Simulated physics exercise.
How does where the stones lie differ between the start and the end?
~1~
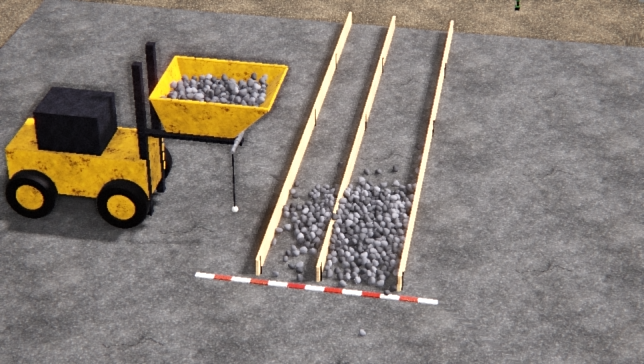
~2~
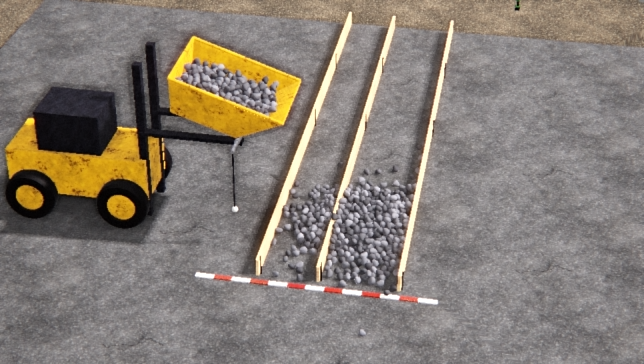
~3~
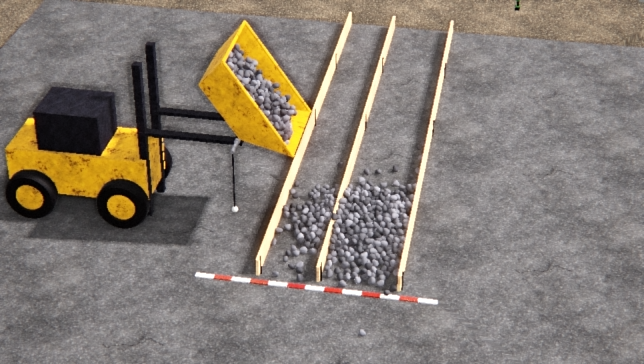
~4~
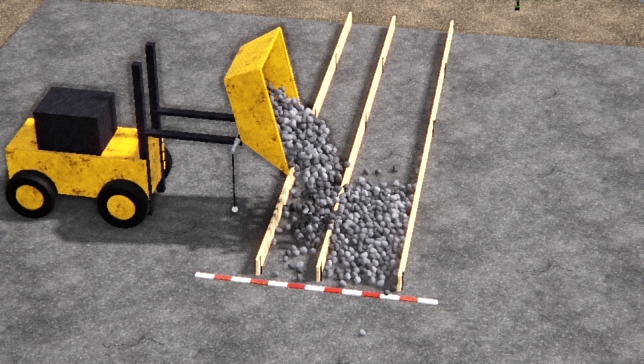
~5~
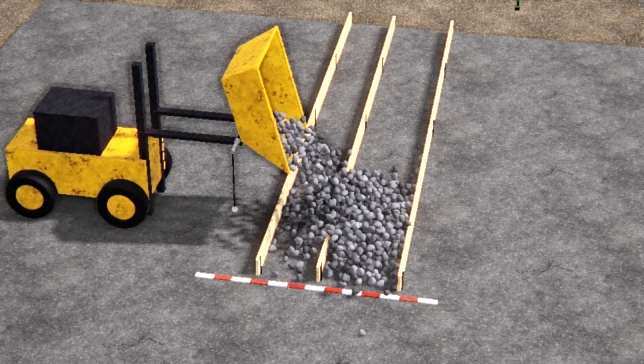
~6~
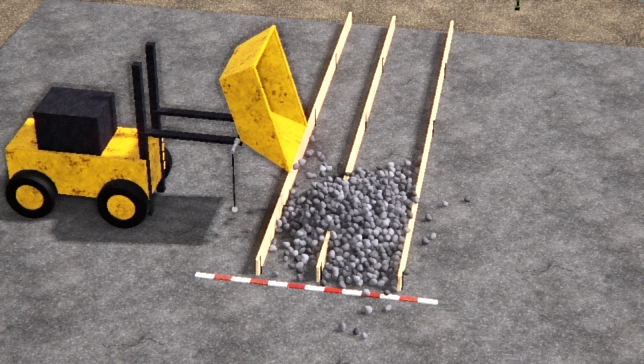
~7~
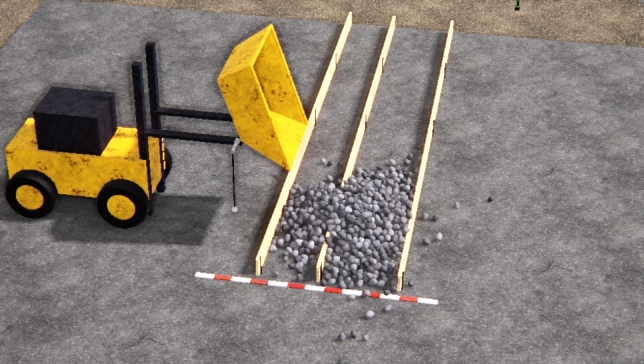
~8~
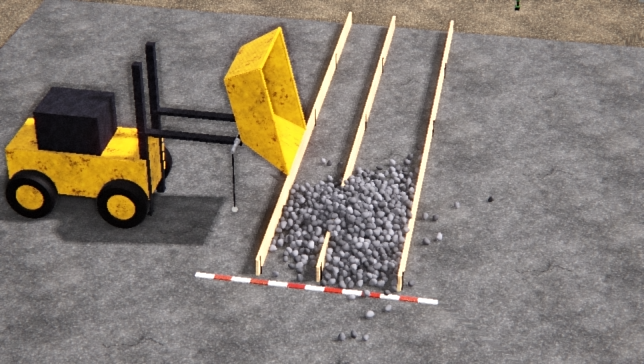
At the start the stones are split between the raised skip and the bays, while at the end they all lie on the ground, nearly all in the bays, so as a whole they are farther right and lower in the view.
